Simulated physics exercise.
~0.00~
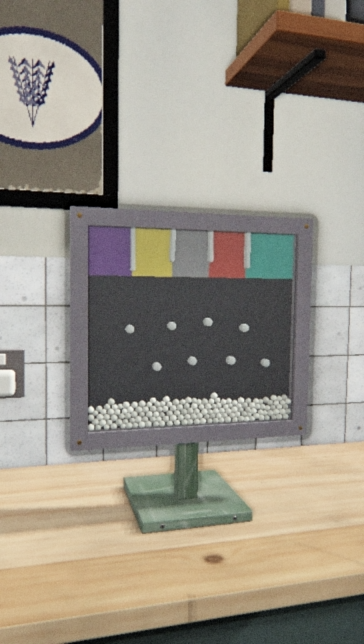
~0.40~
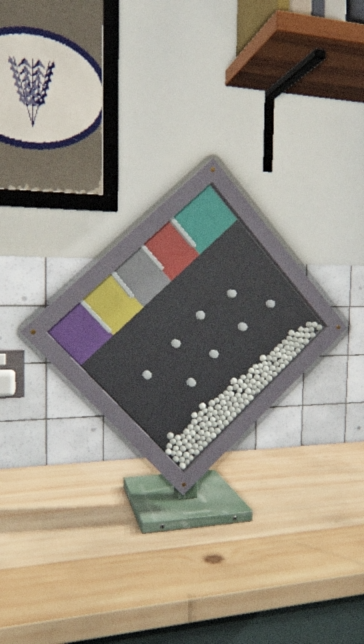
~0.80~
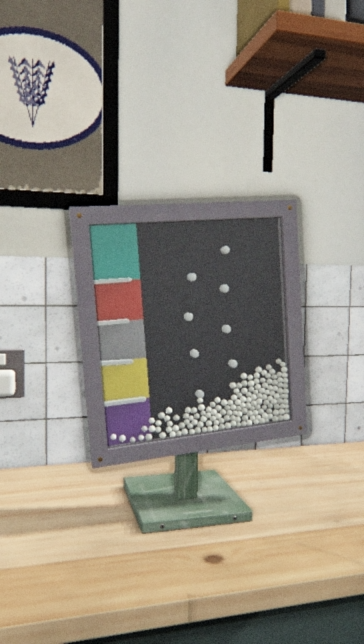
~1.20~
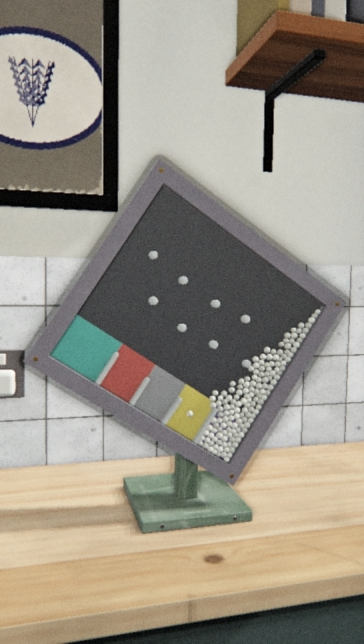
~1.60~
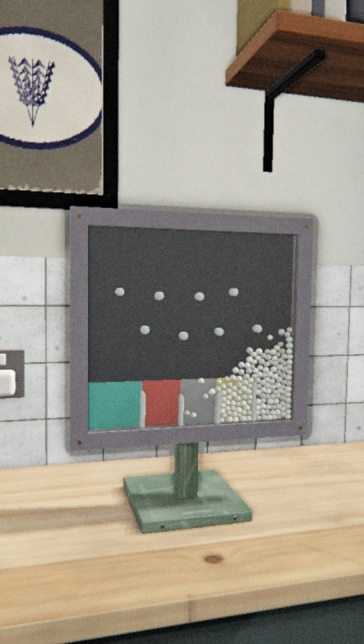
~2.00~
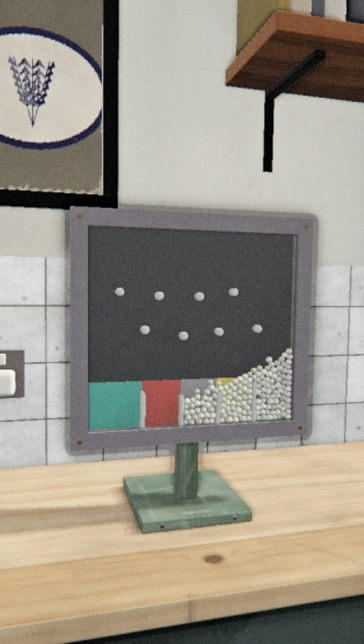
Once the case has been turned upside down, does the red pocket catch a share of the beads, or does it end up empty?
The red pocket ends up empty, as does the turquoise one beside it. The beads gather in the purple, yellow and grey pockets towards the right.
